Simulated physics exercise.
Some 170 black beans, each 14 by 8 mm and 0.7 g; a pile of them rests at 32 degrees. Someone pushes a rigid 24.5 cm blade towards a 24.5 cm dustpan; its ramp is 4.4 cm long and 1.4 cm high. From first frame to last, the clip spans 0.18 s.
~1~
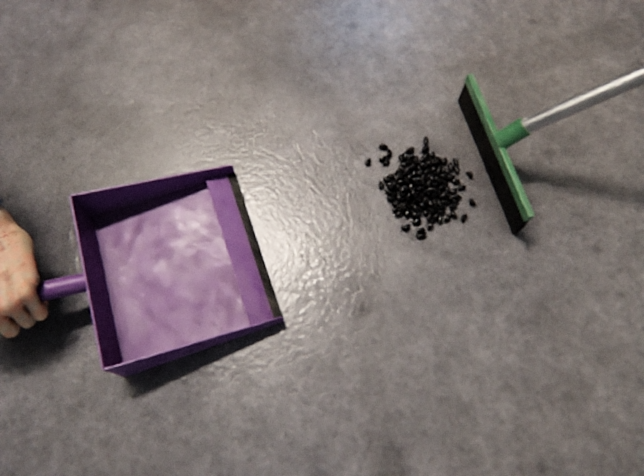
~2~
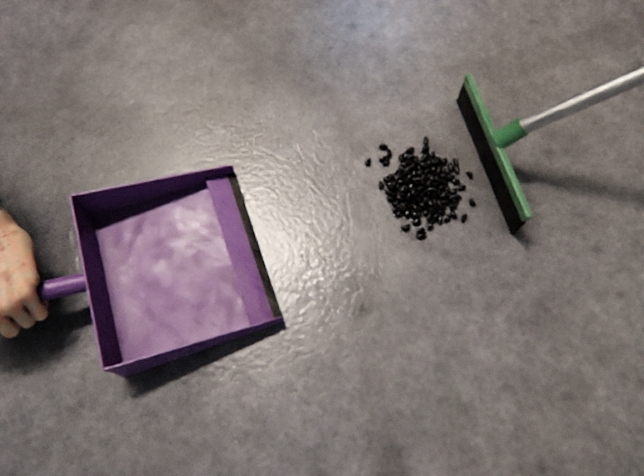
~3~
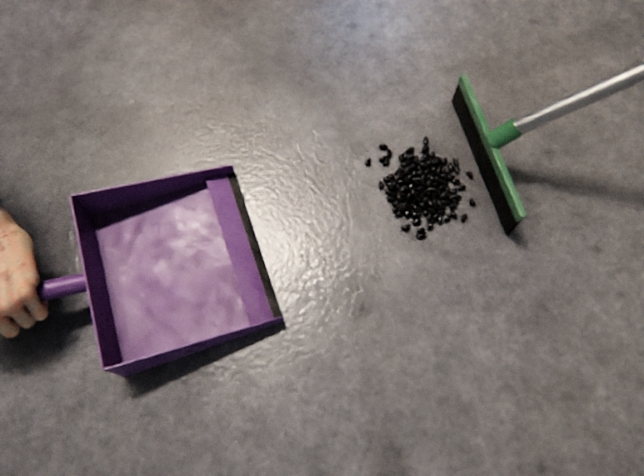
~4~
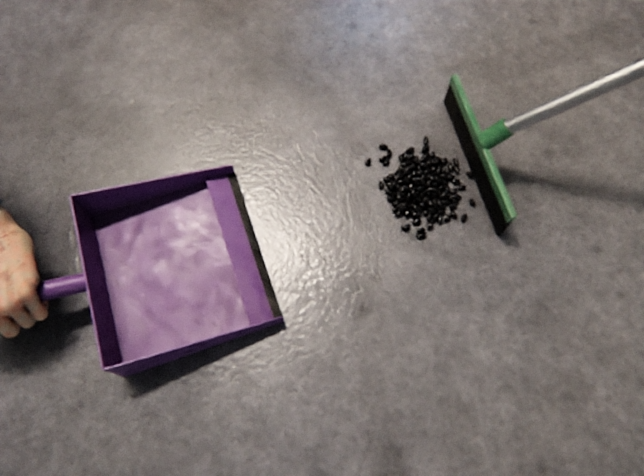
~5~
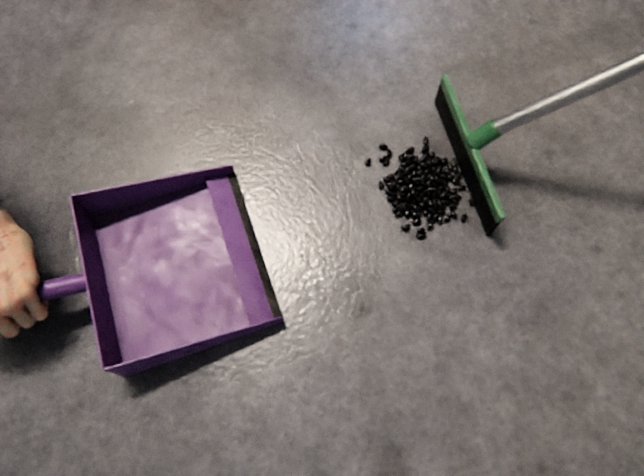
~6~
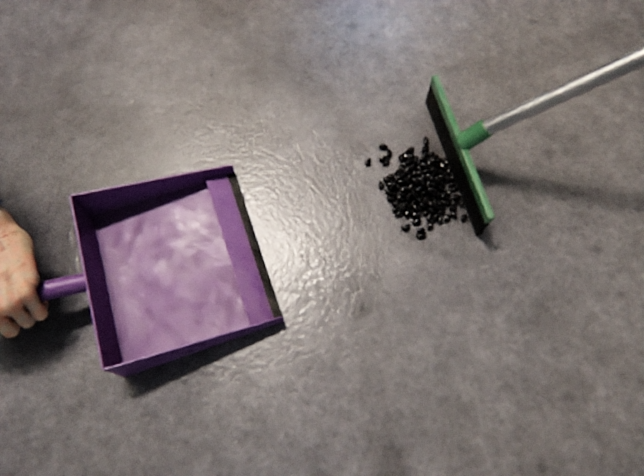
The footage shows a green-handled blade with a dark edge sliding a short way left across a gray floor until it meets the right side of a pile of black beans, while a hand holds a purple dustpan still at left.
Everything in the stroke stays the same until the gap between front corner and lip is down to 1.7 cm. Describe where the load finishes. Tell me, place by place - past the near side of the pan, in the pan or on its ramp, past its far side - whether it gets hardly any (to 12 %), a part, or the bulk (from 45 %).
Near side gets hardly any. Pan gets a part. Far side gets a part.
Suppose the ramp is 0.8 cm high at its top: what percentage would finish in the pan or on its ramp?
It would be near 30 per cent.
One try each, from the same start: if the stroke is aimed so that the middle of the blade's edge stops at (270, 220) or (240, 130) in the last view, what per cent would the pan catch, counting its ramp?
Some 35 in a hundred and 10 in a hundred.
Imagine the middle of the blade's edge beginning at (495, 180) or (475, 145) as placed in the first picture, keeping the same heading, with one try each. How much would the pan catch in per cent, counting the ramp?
First try about 30 per cent, second about 25 per cent.
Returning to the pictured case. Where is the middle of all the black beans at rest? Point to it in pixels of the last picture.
In the last view, approximately (246, 203).
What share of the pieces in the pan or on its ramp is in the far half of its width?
Some 100 per cent.
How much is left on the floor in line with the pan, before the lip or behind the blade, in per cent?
I'd put it near 55 per cent.
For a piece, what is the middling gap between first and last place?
28 cm or thereabouts.
Then, 0.34 s after the last picture, middle of the blade 18 cm from the lip; 0 % over the lip, far side 5 %, near side 0 %.
Then, 0.57 s after the last picture, middle of the blade 9 cm from the lip; 0 % over the lip, far side 10 %, near side 0 %.
Then, 0.91 s after the last picture, middle of the blade 3 cm from the lip; 25 % over the lip, far side 15 %, near side 0 %.
In the end, near side 0 %, pan 25 %, far side 15 %, in front of the lip or behind the blade 55 %.
